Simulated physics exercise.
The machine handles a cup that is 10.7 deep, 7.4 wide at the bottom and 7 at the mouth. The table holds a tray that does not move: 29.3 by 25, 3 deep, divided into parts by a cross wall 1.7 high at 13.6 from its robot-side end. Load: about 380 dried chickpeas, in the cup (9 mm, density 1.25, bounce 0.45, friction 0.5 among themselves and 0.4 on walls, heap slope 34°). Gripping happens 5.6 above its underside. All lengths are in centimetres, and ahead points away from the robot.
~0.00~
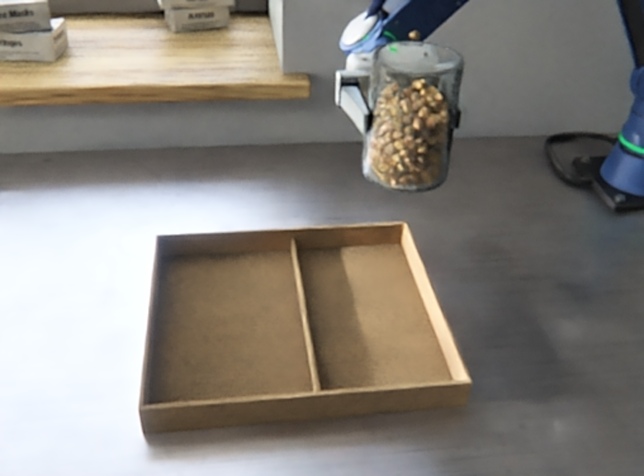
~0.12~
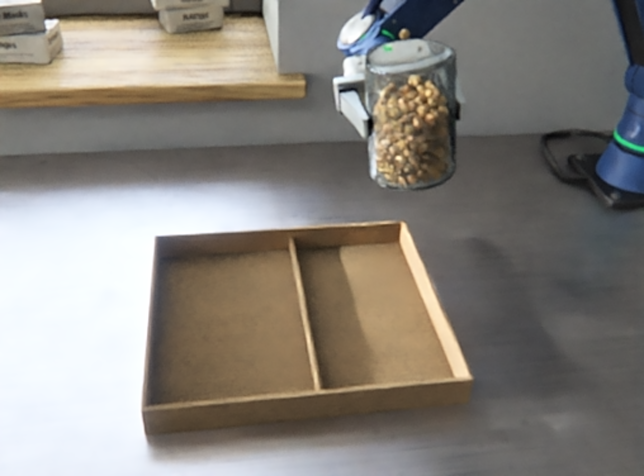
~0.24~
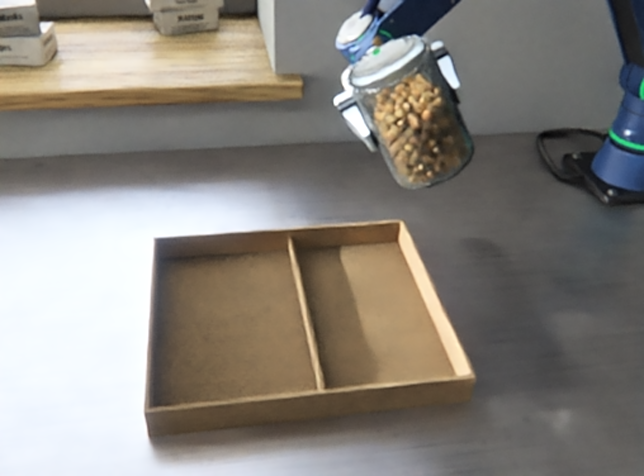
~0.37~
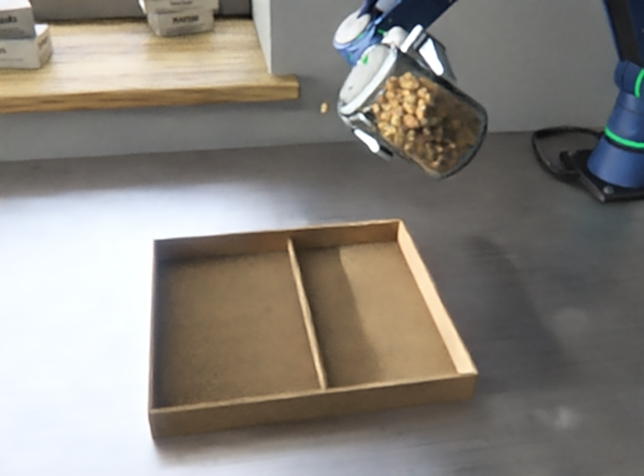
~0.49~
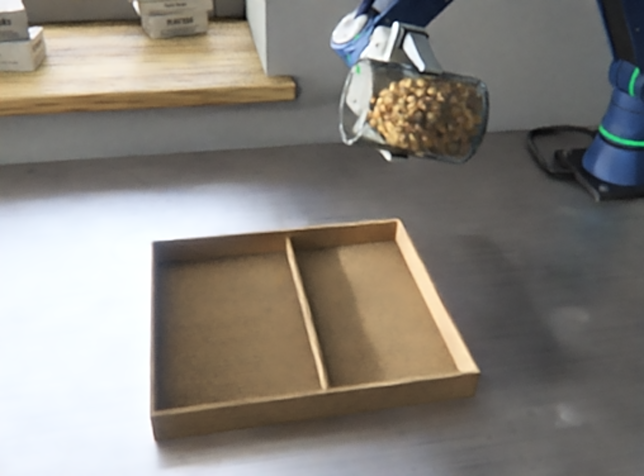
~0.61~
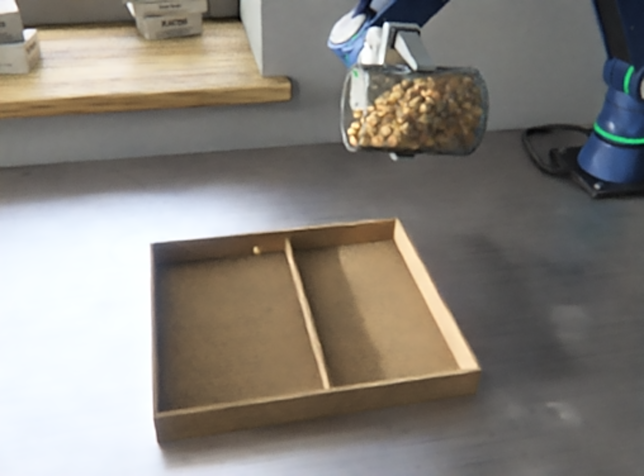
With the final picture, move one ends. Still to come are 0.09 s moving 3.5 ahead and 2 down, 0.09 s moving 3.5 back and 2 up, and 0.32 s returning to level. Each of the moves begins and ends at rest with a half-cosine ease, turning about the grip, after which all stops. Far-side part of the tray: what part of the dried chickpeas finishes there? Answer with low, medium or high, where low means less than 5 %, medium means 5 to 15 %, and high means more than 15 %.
High.
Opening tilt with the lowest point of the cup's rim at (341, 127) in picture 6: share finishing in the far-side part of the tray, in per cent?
About 5 per cent.
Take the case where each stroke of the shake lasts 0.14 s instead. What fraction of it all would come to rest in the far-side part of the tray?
It would come to roughly 10 %.
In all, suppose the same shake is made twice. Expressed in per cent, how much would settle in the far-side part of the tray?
That change gives some 25 percent.
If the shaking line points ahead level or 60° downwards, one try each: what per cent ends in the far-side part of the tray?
I'd say close to 45 percent for the first and close to 5 percent for the second.
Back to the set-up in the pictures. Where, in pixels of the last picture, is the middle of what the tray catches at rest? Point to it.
I'd put it at roughly (234, 320).
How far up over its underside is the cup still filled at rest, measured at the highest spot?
Around 6.5 cm up.
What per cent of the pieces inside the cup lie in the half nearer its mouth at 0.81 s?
50 %.
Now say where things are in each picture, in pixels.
In the first picture, cup middle at (411, 119), level; upper third of the load around (410, 116), from x 370 to 445, top at y 35; 384 in the cup.
In the second picture, cup middle at (411, 117), tilted 8° forward; upper third of the load around (413, 113), from x 375 to 450, top at y 35.
In the third picture, cup middle at (412, 115), tilted 29° forward; upper third of the load around (420, 111), from x 375 to 465, top at y 40.
In the fourth picture, cup middle at (414, 113), tilted 55° forward; upper third of the load around (429, 103), from x 325 to 475, top at y 80; 383 in the cup, 1 in flight or on a rim.
In the fifth picture, cup middle at (414, 112), tilted 76° forward; upper third of the load around (435, 96), from x 280 to 480, top at y 80; 383 in the cup, 1 in the far-side part.
In the sixth picture, cup middle at (413, 110), tilted 84° forward; upper third of the load around (441, 95), from x 260 to 475, top at y 75; 383 in the cup, 1 in the far-side part.
By 0.81 s, tilted 83° forward, highest piece 27 above the table; 346 in the cup, 1 in the far-side part, 37 in flight or on a rim.
By 1.01 s, tilted 19° forward, highest piece 29 above the table; 291 in the cup, 80 in the far-side part, 3 in the robot-side part, 10 in flight or on a rim.
By 1.31 s, level, highest piece 25 above the table; 289 in the cup, 82 in the far-side part, 7 in the robot-side part, 6 on the table or floor.
By 2.36 s, level, highest piece 25 above the table; 289 in the cup, 83 in the far-side part, 6 in the robot-side part, 6 on the table or floor.
Final count, 289 in the cup, 83 in the far-side part, 6 in the robot-side part, 6 on the table or floor. That is 22 % in the far-side part of the tray.
